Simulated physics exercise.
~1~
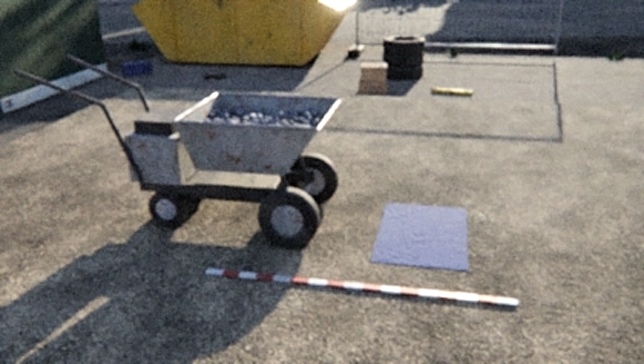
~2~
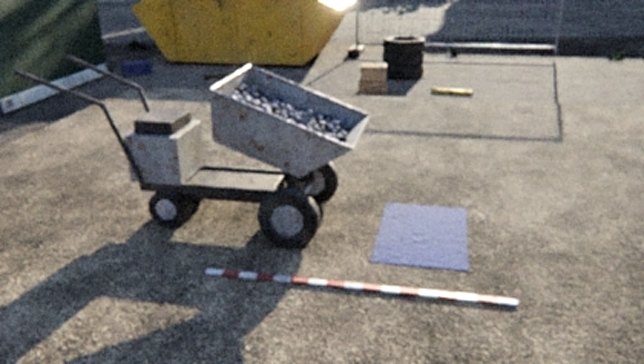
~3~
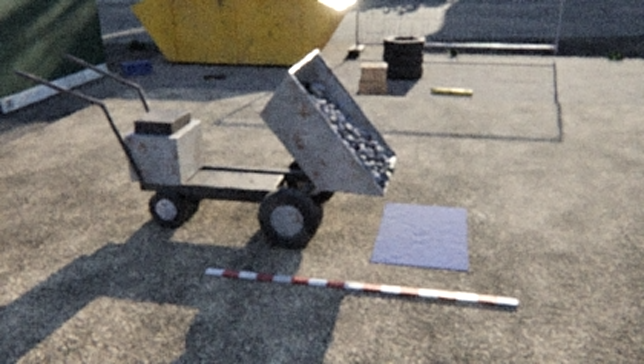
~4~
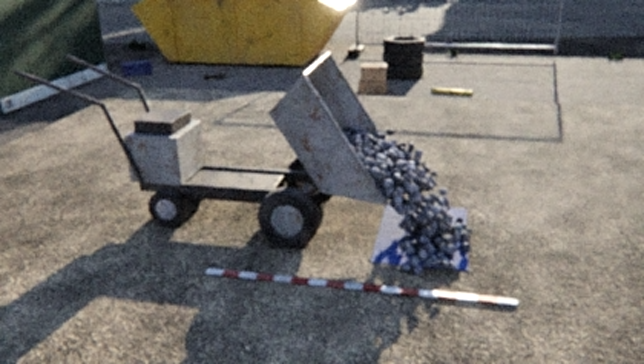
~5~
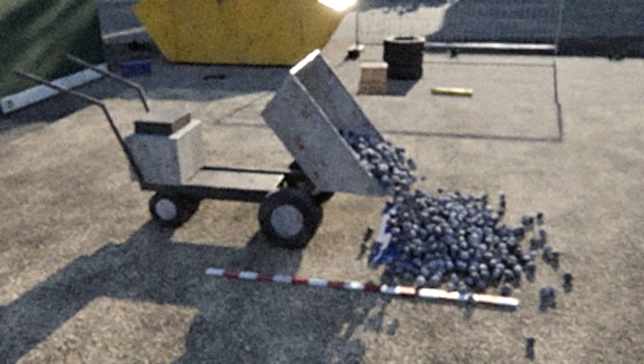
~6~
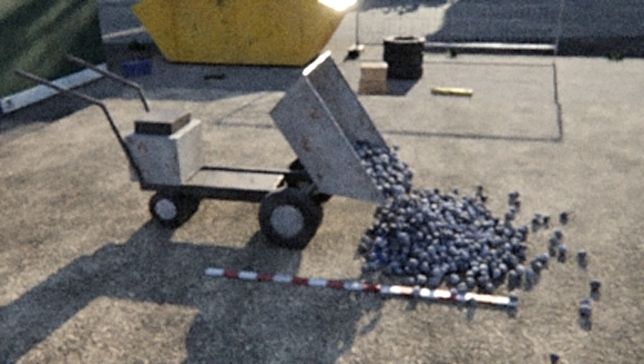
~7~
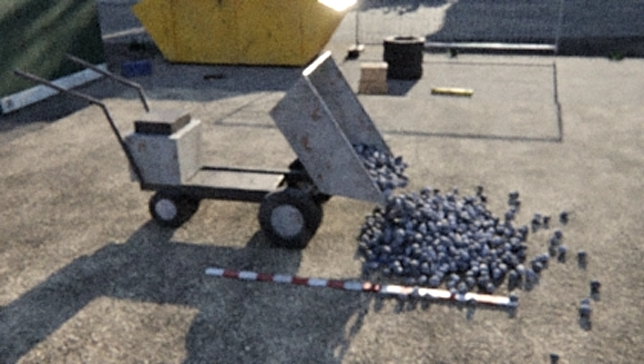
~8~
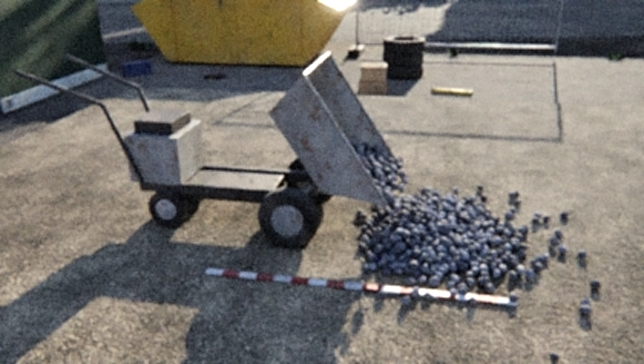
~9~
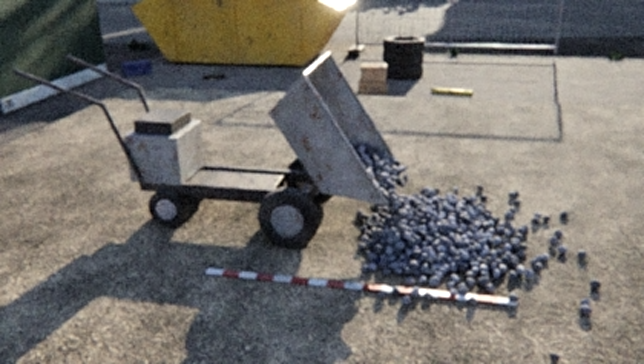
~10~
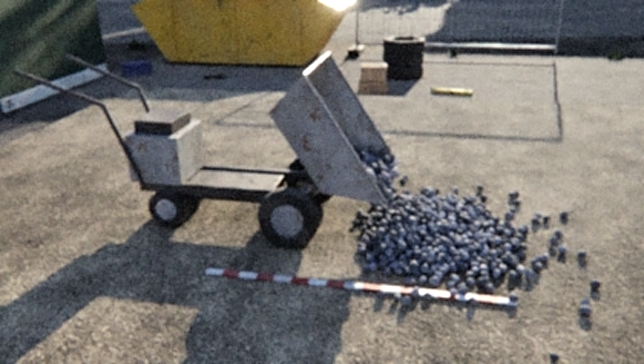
We see a small wheeled barrow on sunlit ground tip its tray forward to the right, spilling rounded dark stones over a flat bluish sheet and a striped staff; the tray jerks slightly, then stays tilted with some stones inside, the heap covering the sheet and strays scattered beyond.
